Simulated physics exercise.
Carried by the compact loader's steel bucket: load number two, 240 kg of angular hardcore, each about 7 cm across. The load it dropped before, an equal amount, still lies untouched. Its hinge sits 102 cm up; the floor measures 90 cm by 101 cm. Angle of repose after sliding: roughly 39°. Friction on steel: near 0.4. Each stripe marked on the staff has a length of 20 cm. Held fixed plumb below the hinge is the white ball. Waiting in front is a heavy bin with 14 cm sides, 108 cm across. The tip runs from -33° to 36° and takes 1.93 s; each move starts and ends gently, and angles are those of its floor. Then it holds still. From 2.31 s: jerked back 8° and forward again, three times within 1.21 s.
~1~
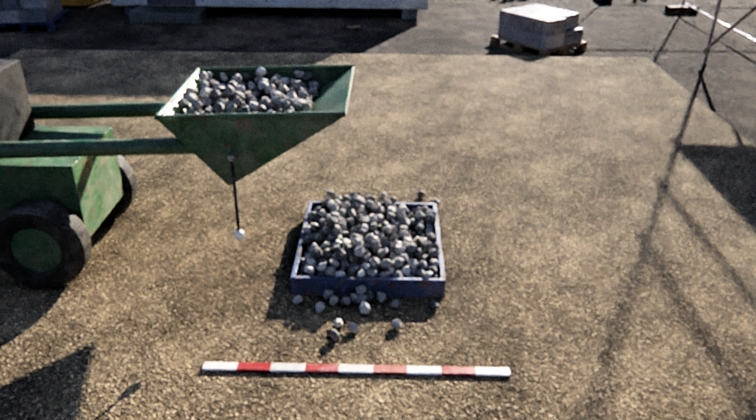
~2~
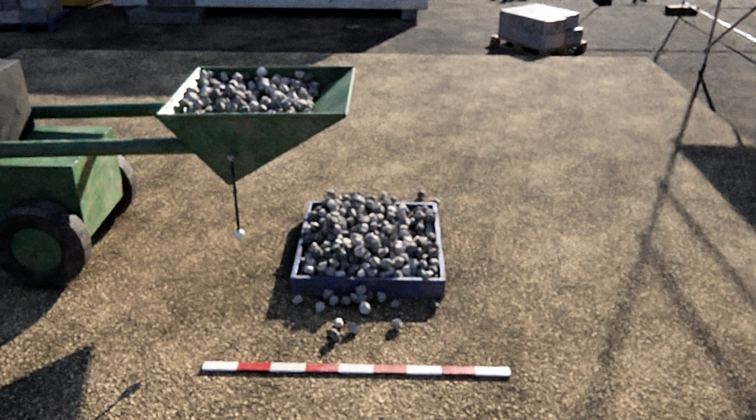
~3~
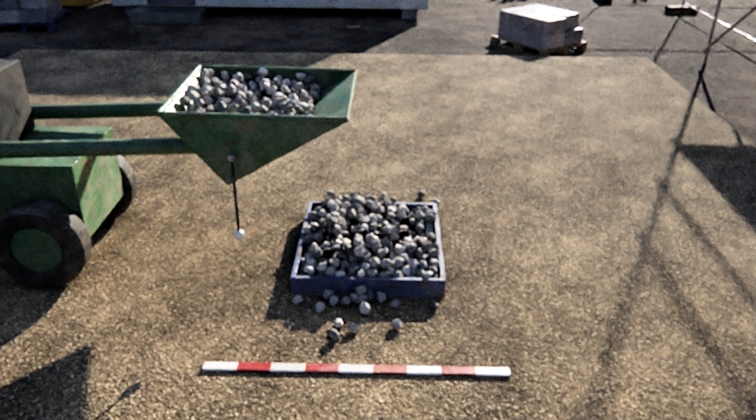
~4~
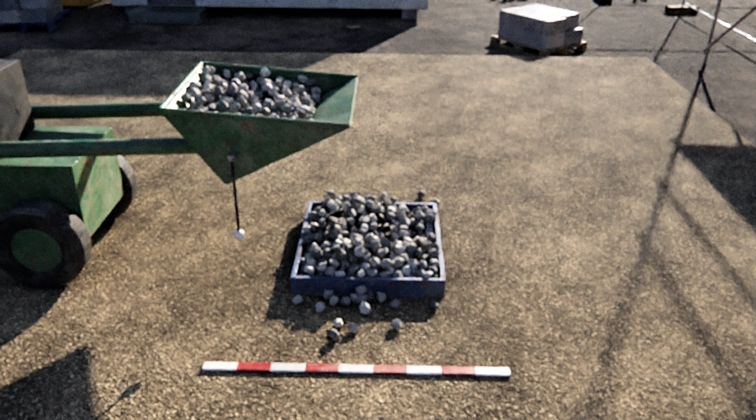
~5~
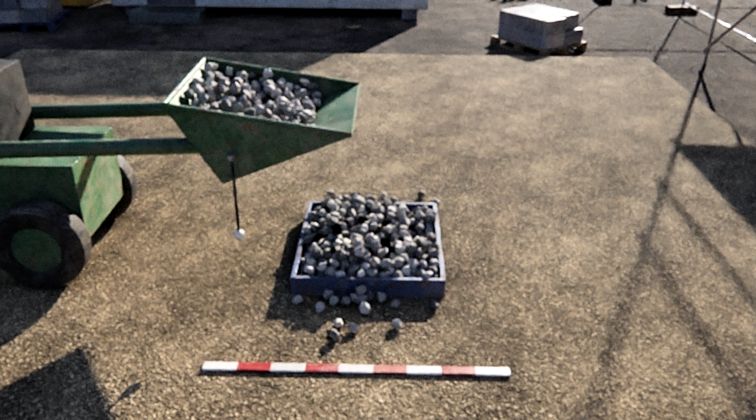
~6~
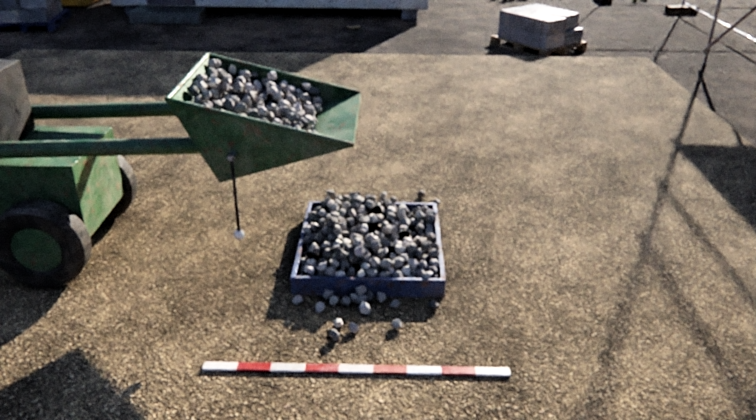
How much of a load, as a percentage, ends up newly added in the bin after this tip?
66 %.
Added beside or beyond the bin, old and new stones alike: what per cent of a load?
35 %.
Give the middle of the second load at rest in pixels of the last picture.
I'd say close to (369, 228).
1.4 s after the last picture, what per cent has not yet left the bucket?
Roughly 60 per cent remains inside.
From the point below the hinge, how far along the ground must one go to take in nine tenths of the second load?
Ahead of it by roughly 120 cm.
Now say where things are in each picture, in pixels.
The bucket is at -33°, its lip at (346, 114); the top of the load is at (240, 82). The earlier load is highest near (350, 220), 26 cm above ground level, 92 % in the bin, 8 % beside or beyond the bin, in the first picture.
Lip at (346, 115), floor tilted -32°, highest stones at (235, 82), in the second picture.
The bucket is at -30°, its lip at (348, 120); the top of the load is at (219, 81), in the third picture.
The bucket is at -27°, its lip at (350, 126); the top of the load is at (217, 79), in the fourth picture.
The bucket is at -22°, its lip at (352, 135); the top of the load is at (213, 79), in the fifth picture.
Lip at (354, 145), floor tilted -17°, highest stones at (214, 75), in the sixth picture.
Then, 0.9 s after the last picture the floor is at 25°; in per cent of one load, 100 in the bucket, 92 in the bin, 8 beside or beyond the bin; the foremost stones are at (433, 232).
Then, 1.4 s after the last picture the floor is at 36°; in per cent of one load, 61 in the bucket, 128 in the bin, 10 beside or beyond the bin; the foremost stones are at (433, 232).
Then, 3.4 s after the last picture the floor is at 36°; in per cent of one load, 0 in the bucket, 2 short of the bin, 158 in the bin, 41 beside or beyond the bin; the foremost stones are at (489, 275).
Then, 5.9 s after the last picture the floor is at 36°; in per cent of one load, 0 in the bucket, 2 short of the bin, 157 in the bin, 41 beside or beyond the bin; the foremost stones are at (489, 275). Net gain in the bin, 66.
